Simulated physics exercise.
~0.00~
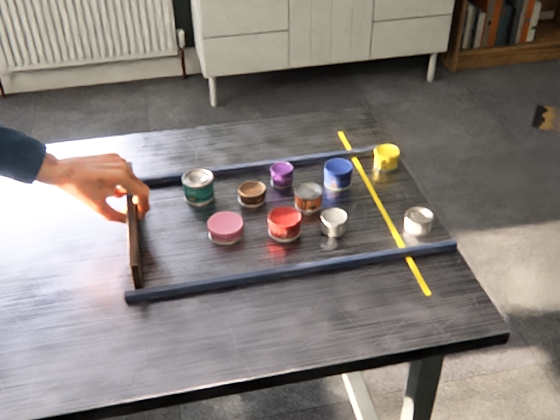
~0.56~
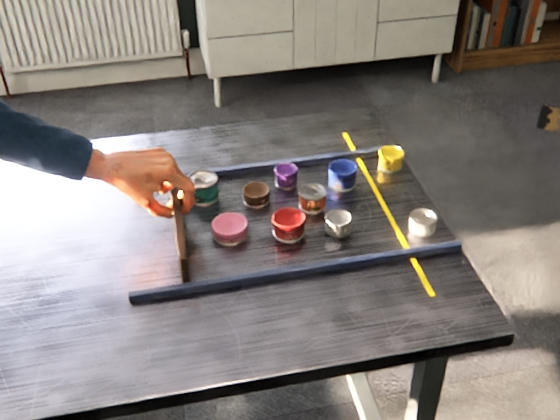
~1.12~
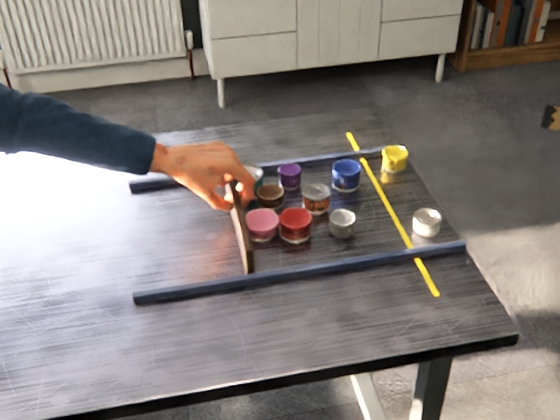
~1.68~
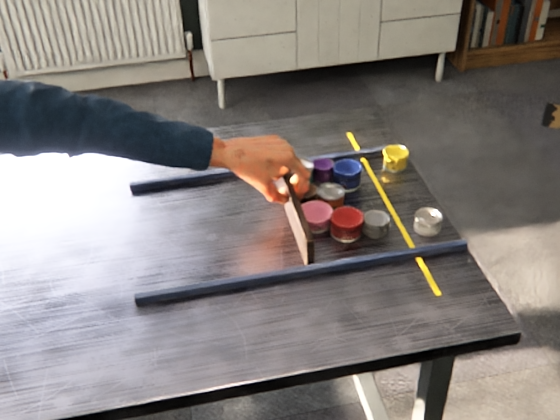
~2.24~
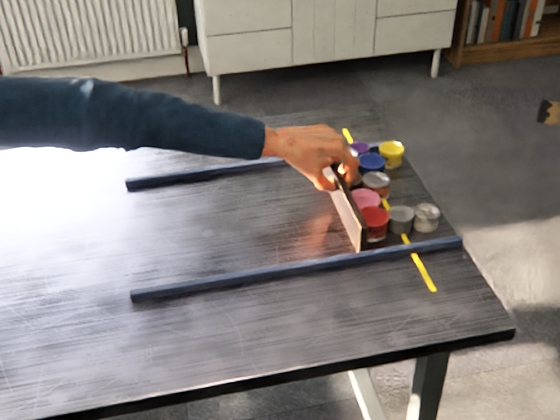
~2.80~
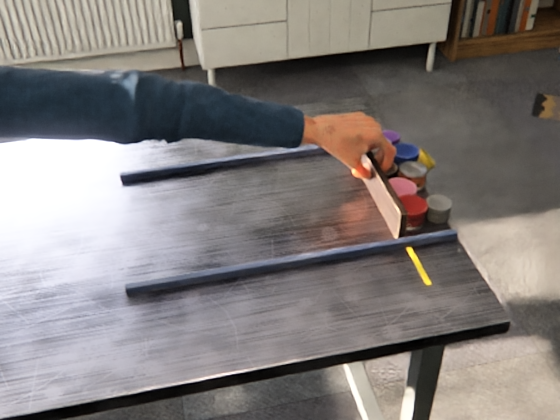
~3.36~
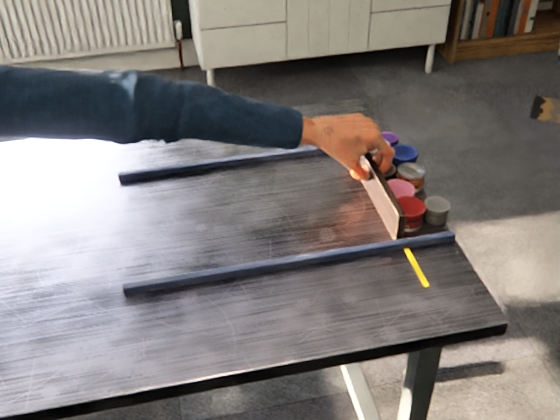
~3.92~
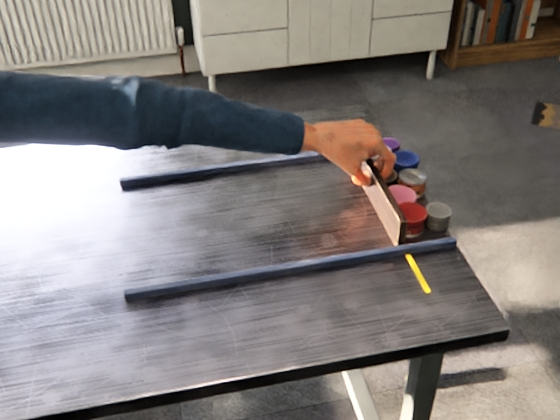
A hand slides an upright board to the right between two dark rails on a black table, toward ten small colourful pots scattered ahead of it. The board reaches the turquoise and pink pots first and pushes them along, gathering the red, brown and purple ones into a tight cluster. The yellow and white pots near the table's end stay put until the bunch closes in on them. The board carries on to the yellow strip and stops there. The white and yellow pots go off the end, while the others remain crowded against the board at the edge.
